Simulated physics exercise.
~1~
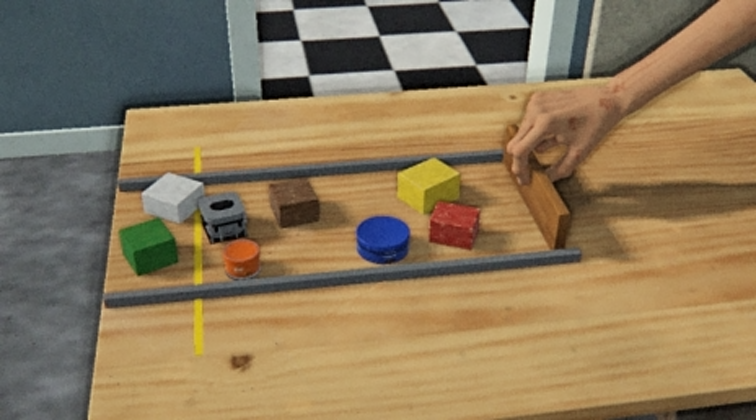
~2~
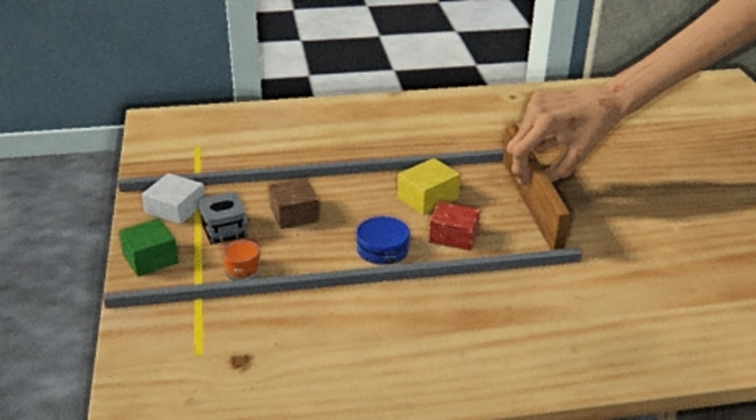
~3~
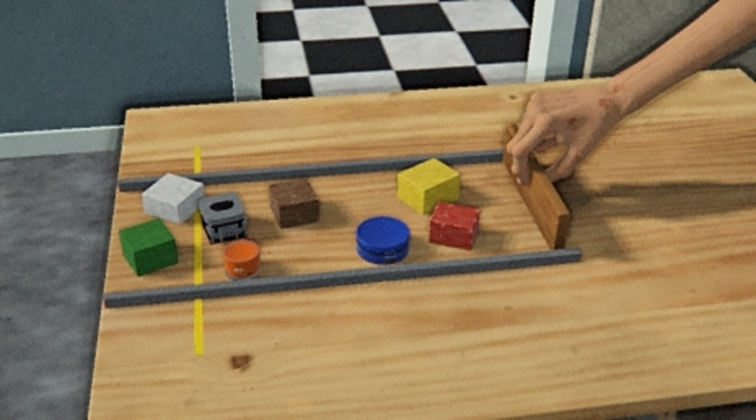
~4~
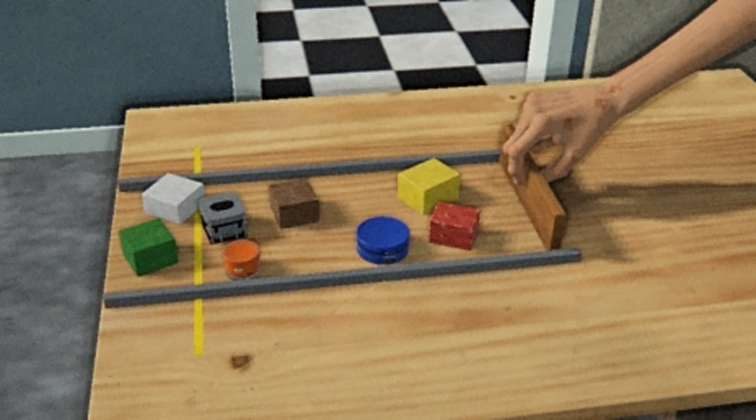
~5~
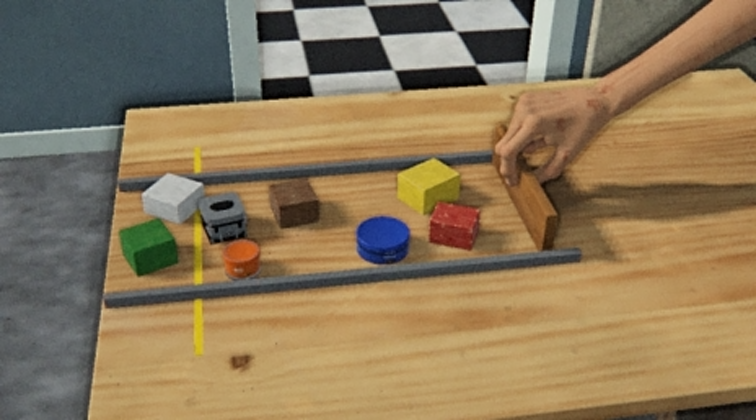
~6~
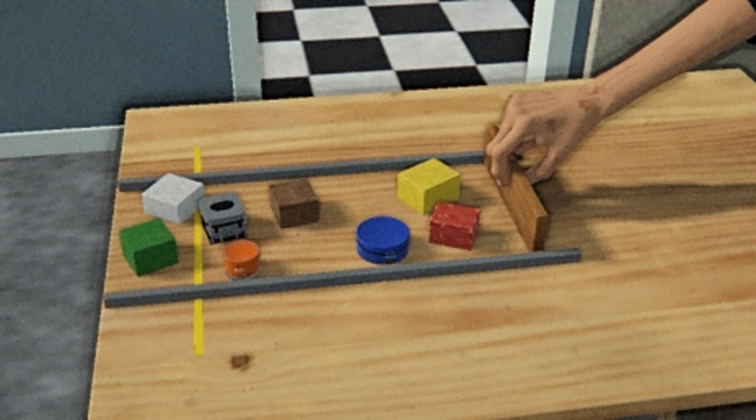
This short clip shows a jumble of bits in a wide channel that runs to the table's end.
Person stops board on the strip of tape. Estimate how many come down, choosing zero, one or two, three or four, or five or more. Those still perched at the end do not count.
The count that comes down is three or four.
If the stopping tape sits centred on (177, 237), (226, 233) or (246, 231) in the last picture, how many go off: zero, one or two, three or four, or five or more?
At least five; one or two; no fall at all.
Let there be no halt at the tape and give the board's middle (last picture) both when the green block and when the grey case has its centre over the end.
I'd put it close to (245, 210), and close to (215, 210) for the other one.
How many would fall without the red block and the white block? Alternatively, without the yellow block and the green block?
Tally of falls: 1 for the first try, 1 for the second.
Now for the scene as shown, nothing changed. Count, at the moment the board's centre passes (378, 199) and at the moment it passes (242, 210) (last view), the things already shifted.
At that stage 3; at the next, 8.
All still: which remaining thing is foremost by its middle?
I'd say the white block.
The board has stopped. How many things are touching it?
Contact count: 2.
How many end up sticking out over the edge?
I'd put it at 3.
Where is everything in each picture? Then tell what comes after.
The first picture shows green block (149, 246); white block (174, 198); grey case (223, 217); board (533, 186); tape (198, 235).
The second picture shows white block (174, 198); board (533, 186).
The third picture shows grey case (223, 218); red block (455, 226).
The fourth picture shows green block (149, 247); yellow block (429, 186).
The fifth picture shows white block (174, 198); blue tub (383, 241).
The sixth picture shows green block (149, 247); white block (174, 198); grey case (223, 218); board (514, 187); tape (198, 235).
A little later, none off yet; green block at rest near (149, 247); white block at rest near (174, 198); grey case at rest near (223, 218).
When it is over, the number that fall off is three or four; down, orange tin, grey case and green block.
